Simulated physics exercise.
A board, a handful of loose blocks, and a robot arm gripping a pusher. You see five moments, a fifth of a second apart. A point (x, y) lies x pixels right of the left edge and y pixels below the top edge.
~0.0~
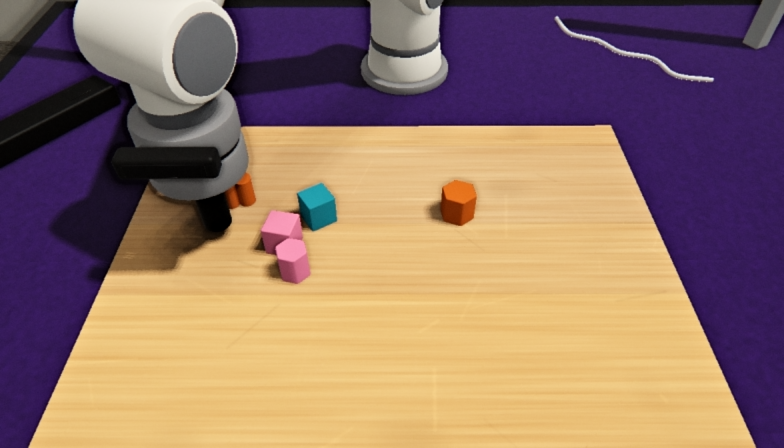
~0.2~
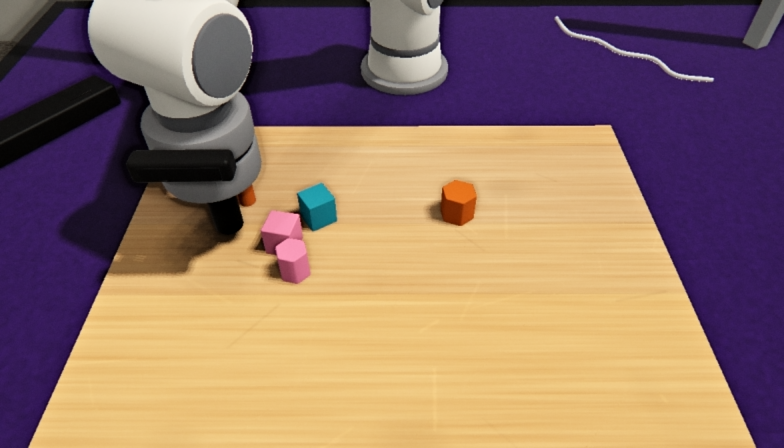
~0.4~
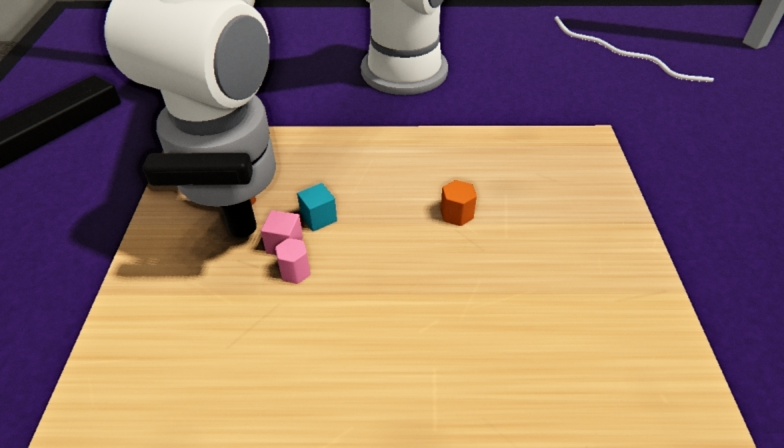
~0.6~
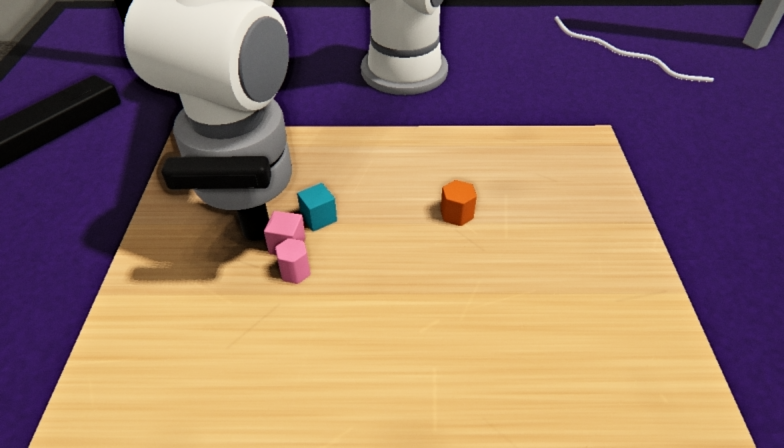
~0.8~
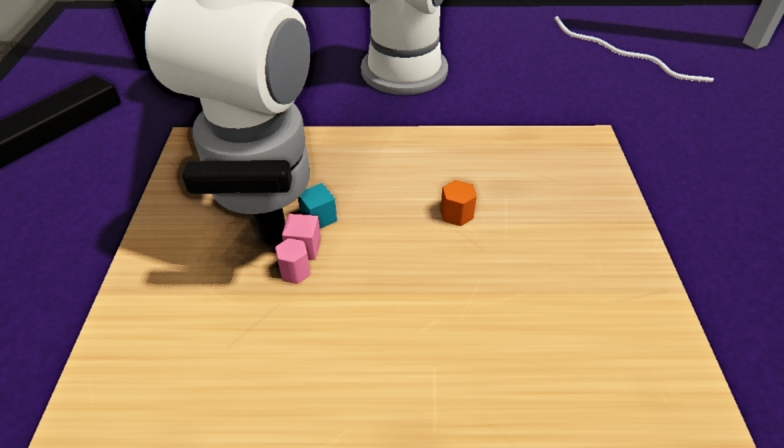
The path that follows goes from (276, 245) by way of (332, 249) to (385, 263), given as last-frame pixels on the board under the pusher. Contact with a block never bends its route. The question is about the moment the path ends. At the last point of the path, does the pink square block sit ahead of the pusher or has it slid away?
It rides in front to the end.
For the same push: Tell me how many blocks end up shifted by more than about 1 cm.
Just one will move.
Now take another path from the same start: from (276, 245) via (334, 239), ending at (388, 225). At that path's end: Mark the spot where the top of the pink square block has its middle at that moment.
Its top middle: (370, 229).
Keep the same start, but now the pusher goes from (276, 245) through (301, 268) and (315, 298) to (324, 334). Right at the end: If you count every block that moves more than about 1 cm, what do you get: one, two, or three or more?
It moves two blocks.
On the path given first. One third of the way, pusher (312, 236); pink square block (339, 228).
Two thirds of the way, pusher (349, 242); pink square block (378, 233).
At the end, pusher (385, 252); pink hexagon in place; pink square block (416, 240), turned 15° anticlockwise.
